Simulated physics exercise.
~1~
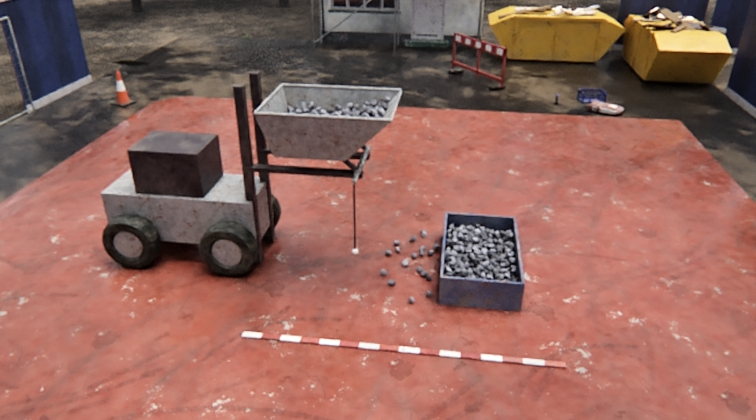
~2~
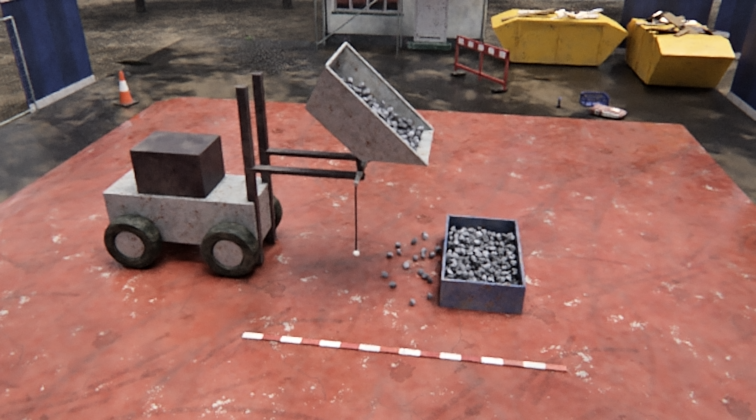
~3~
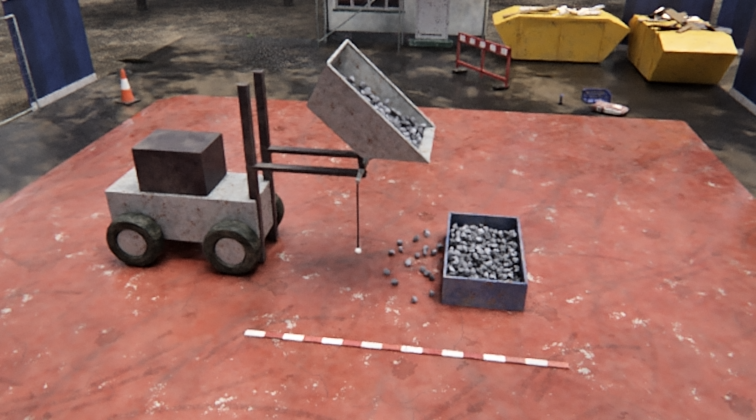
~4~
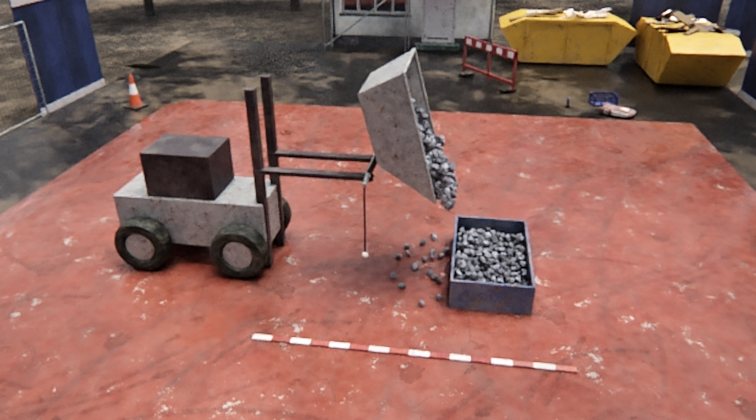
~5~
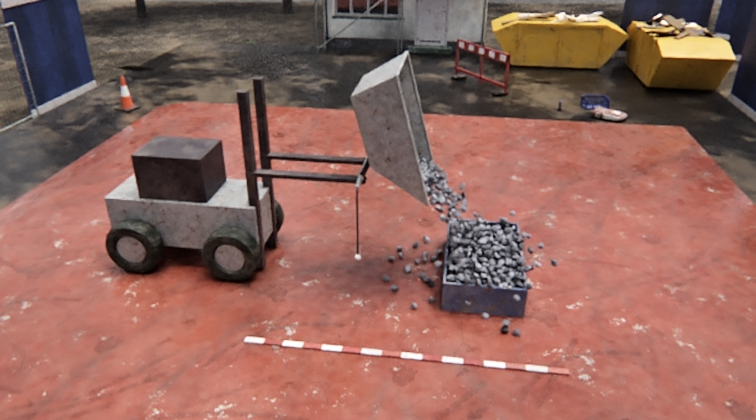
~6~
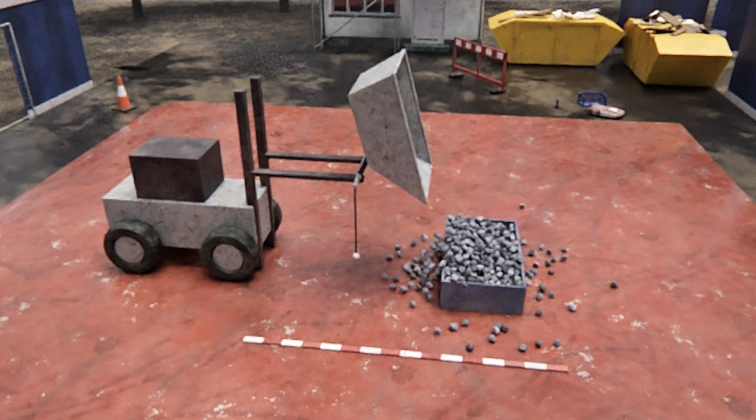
In a yard, a forklift tips its skip, pouring grey stones into and around a bin.
